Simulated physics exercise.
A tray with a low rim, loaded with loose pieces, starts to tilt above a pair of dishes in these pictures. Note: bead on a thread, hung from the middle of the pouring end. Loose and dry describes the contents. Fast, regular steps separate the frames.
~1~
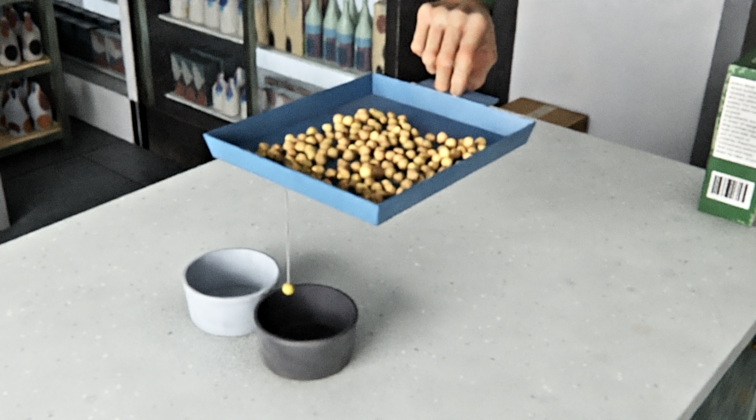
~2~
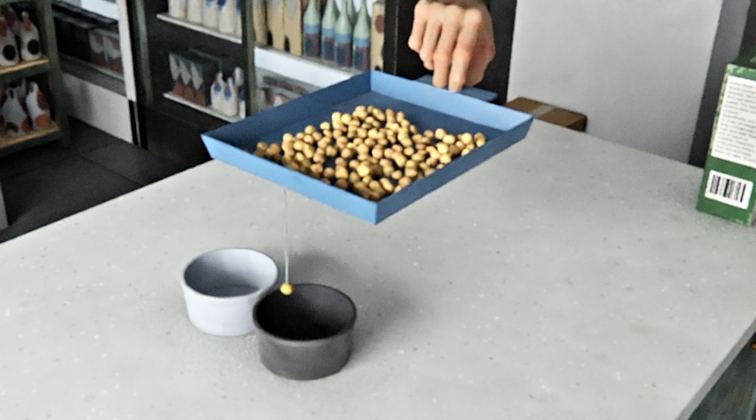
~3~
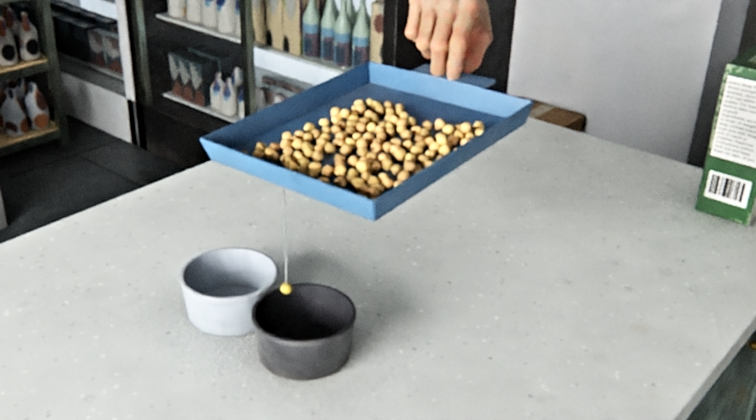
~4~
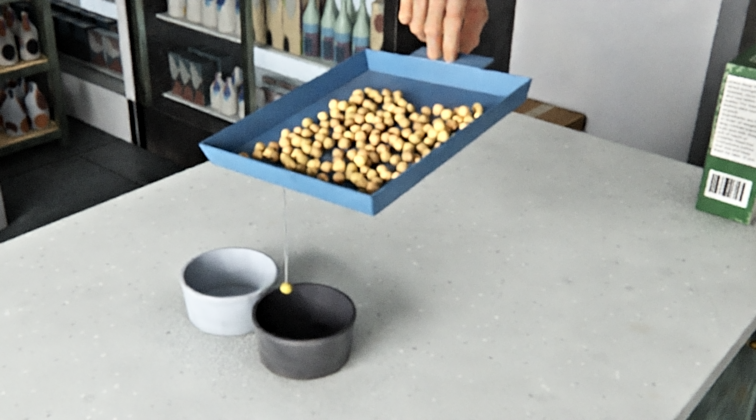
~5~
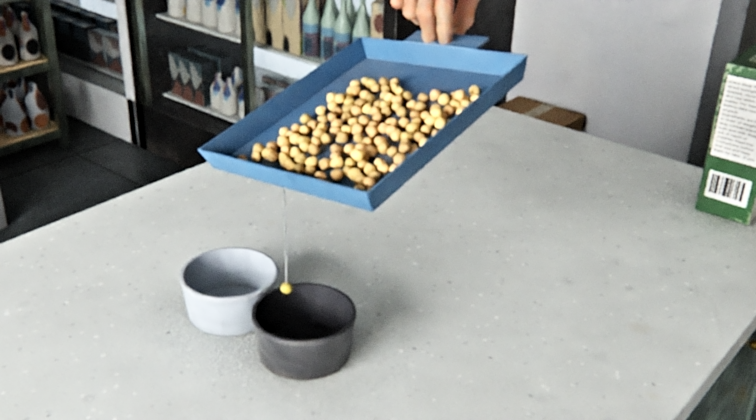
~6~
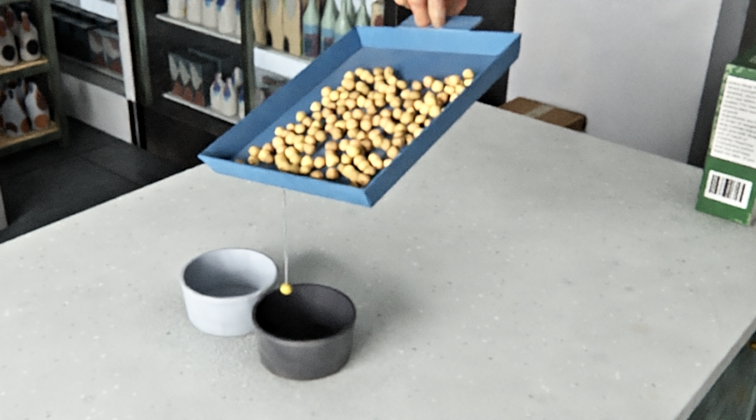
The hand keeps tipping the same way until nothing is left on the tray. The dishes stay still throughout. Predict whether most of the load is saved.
Most of it is saved.
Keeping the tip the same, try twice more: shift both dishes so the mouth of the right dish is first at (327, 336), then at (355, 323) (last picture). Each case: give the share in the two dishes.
Approximately 40 percent, followed by approximately 10 percent.
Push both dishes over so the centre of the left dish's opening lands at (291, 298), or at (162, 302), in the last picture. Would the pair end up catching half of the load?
Short of half, then Short of half.
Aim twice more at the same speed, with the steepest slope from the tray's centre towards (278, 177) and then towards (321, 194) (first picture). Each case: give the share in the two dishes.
I'd expect around 20 in a hundred first and around 10 in a hundred second.
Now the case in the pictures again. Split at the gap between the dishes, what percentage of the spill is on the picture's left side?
Estimate: About 100 per cent.
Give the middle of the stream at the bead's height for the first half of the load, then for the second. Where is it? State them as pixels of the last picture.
Earlier portion about (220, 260); later portion about (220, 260).
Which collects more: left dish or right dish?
Note: Fuller is the one placed left.
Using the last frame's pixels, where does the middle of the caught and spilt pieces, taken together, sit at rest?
(227, 303).
Soon, tray tipped steeply; all on the tray.
A while on, tray tipped past a quarter turn; about half on the tray; about a quarter in the left dish; a stray few outside both; about a quarter in the air.
Towards the end, tray tipped past a quarter turn; most in the left dish; about a quarter outside both.
Finally, tray tipped past a quarter turn; none in the right dish; most in the left dish; about a quarter outside both.
